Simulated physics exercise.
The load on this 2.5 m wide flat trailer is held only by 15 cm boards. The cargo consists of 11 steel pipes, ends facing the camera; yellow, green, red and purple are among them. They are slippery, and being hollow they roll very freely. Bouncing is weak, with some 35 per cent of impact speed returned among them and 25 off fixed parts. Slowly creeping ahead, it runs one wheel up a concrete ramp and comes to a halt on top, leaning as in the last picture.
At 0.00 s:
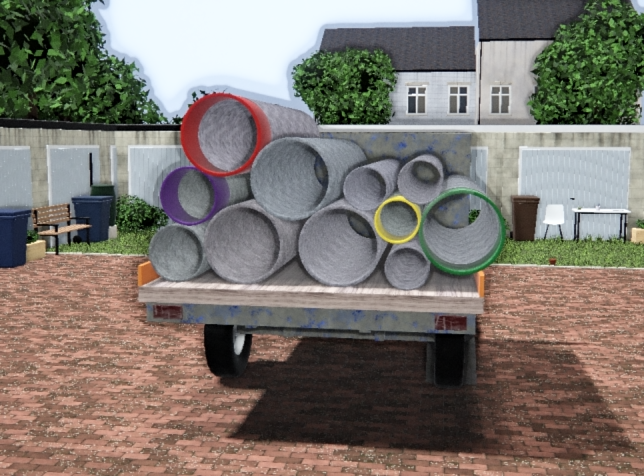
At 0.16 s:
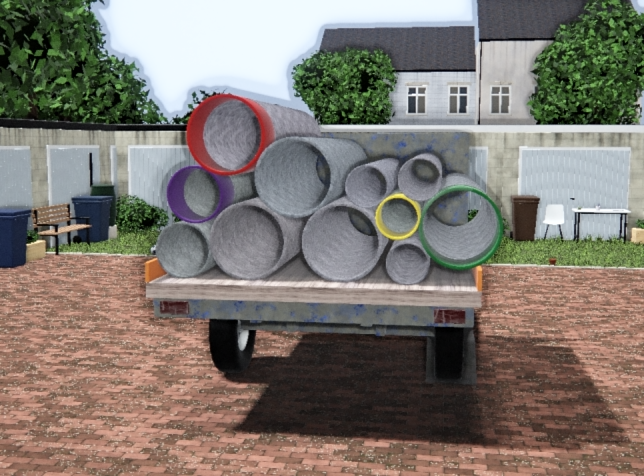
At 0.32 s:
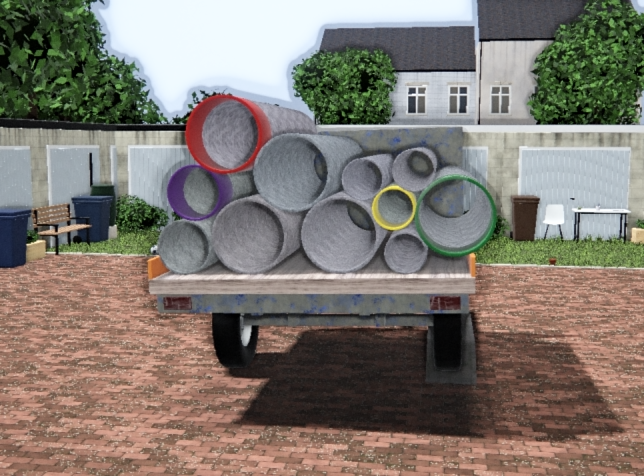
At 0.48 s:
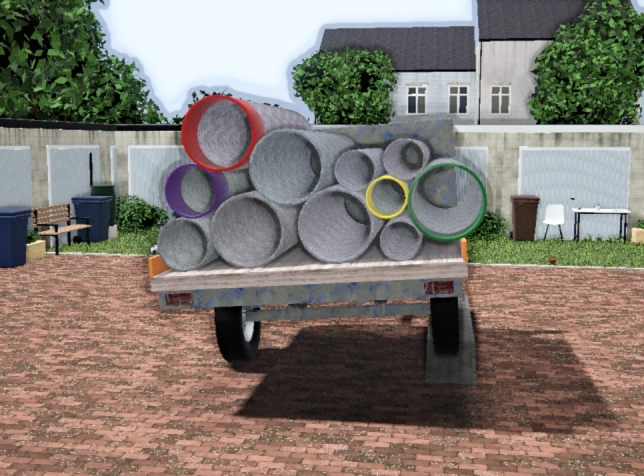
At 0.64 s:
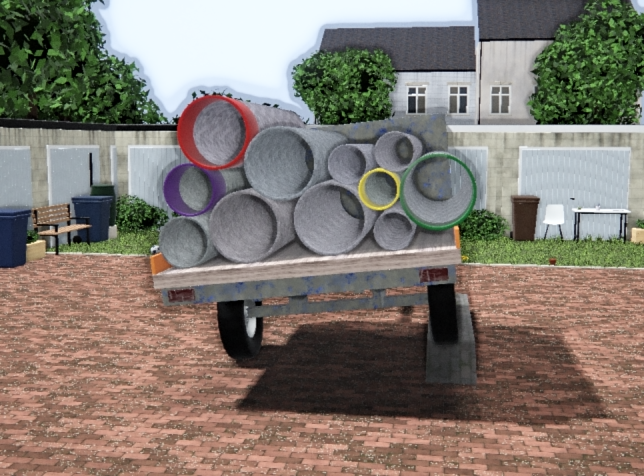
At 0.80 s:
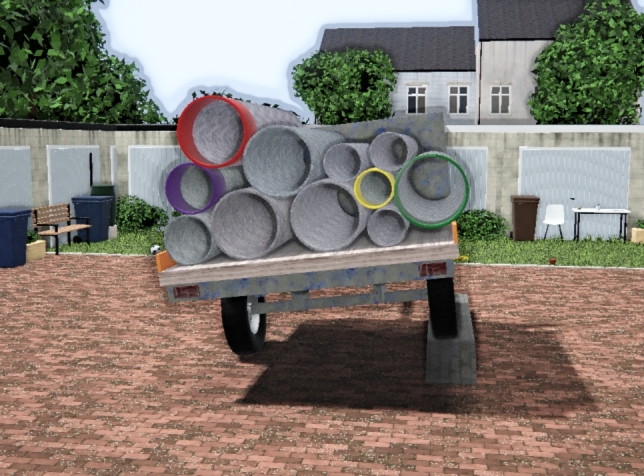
The footage shows a flat trailer stacked with large grey pipes, some rimmed in red, purple, yellow and green, creeping forward across a brick yard as its right wheel climbs a ramp and the deck gradually tilts down to the left.
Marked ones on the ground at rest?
Yellow: No, green: No, red: Yes, purple: Yes.
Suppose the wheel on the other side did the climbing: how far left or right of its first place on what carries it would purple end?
Rightwards by roughly 20 cm.
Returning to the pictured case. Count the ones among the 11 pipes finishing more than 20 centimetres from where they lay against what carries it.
The count is 2.
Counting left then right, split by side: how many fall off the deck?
On the left it's 2, and on the right it's 0.
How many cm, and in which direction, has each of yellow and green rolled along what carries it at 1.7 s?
By then yellow is 10 left of its start, and green is 10 left of its start.
After 1.2 s, yellow is up on others, 70 cm from the right edge; green is on the deck, 25 cm from the right edge; red is up on others, 50 cm from the left edge, rolling left; purple is up on others, 20 cm from the left edge, rolling left; 0 gone from the deck.
After 1.7 s, green is up on others, 25 cm from the right edge; red is up on others, 25 cm from the left edge, rolling left; purple is dropping off the left side; no change for yellow; 1 gone from the deck.
After 2.2 s, red is dropping off the left side; purple is on the ground to the left; no change for yellow, green; 2 gone from the deck.
At rest (5.9 s), yellow is up on others, 70 cm from the right edge; green is up on others, 25 cm from the right edge; red is down on the left; purple is down on the left; 2 gone from the deck.
